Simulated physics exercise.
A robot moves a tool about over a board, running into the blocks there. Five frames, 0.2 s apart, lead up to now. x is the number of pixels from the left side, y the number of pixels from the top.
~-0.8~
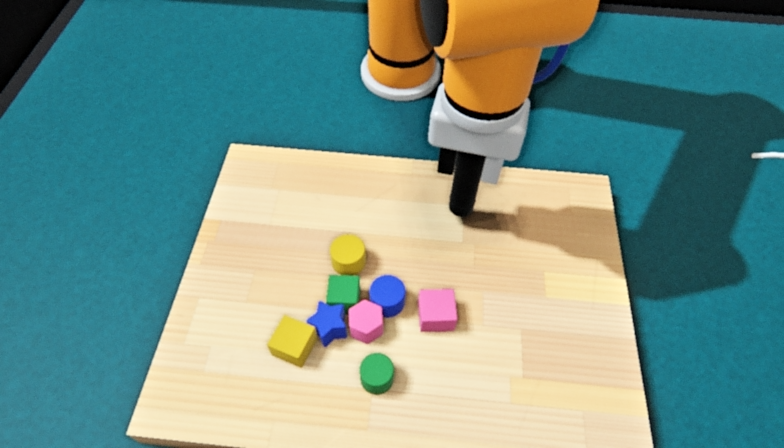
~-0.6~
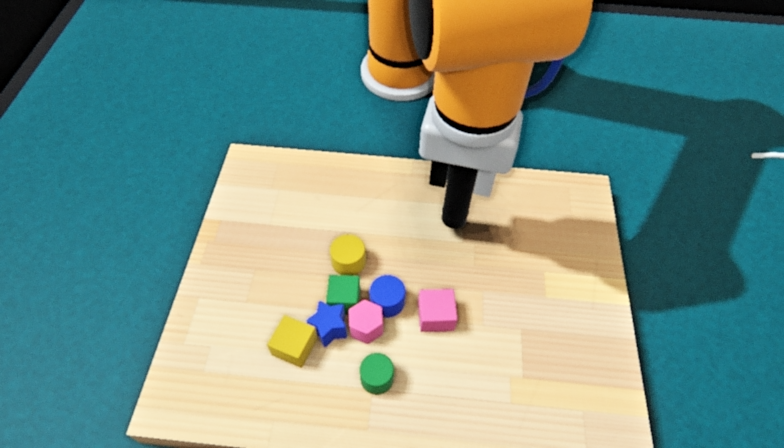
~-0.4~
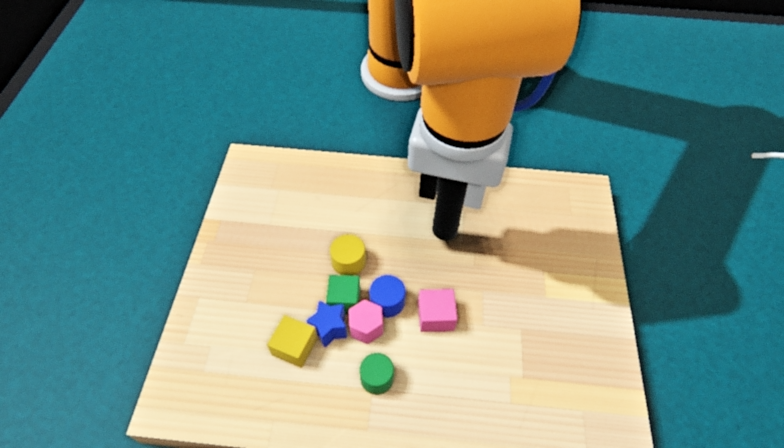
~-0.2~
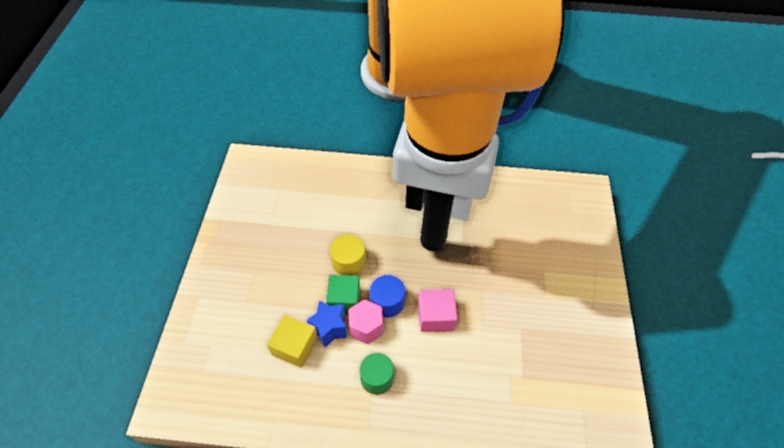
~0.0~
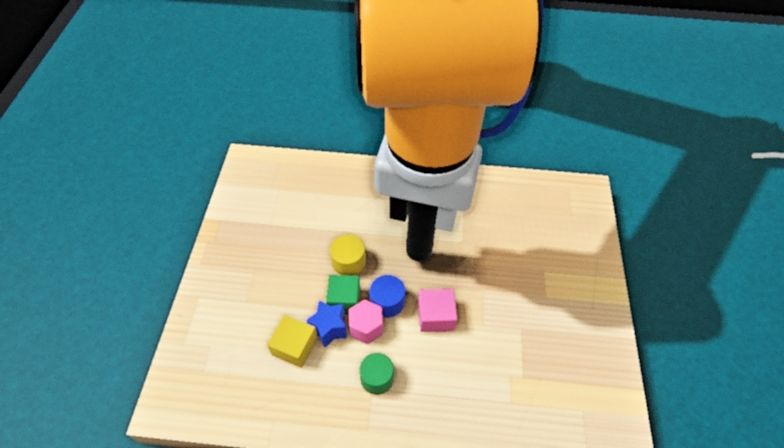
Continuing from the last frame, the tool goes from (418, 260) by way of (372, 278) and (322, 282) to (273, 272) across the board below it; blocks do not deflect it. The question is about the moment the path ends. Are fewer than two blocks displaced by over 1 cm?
That would be a no.
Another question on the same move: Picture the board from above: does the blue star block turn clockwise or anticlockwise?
The answer is counter-clockwise.
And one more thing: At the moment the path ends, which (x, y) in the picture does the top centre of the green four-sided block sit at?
The centre of its top will be at (306, 299).
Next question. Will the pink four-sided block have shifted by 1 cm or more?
No
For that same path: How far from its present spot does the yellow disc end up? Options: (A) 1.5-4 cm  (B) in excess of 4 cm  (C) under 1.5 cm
(A)
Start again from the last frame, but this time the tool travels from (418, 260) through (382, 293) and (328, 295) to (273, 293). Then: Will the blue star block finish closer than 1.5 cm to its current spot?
It seems so.
On the path given first. One third of the way, tool at (371, 270); nothing pushed yet.
Two thirds of the way, tool at (319, 273); yellow four-sided block at (282, 349), turned 30° clockwise; blue star block at (319, 331), turned 35° anticlockwise; green four-sided block at (309, 299), turned 50° anticlockwise; yellow disc at (324, 243).
At the end, tool at (270, 263); yellow four-sided block at (282, 349), turned 30° clockwise; blue star block at (319, 331), turned 35° anticlockwise; green four-sided block at (306, 299), turned 65° anticlockwise; yellow disc at (324, 243); pink four-sided block unmoved.
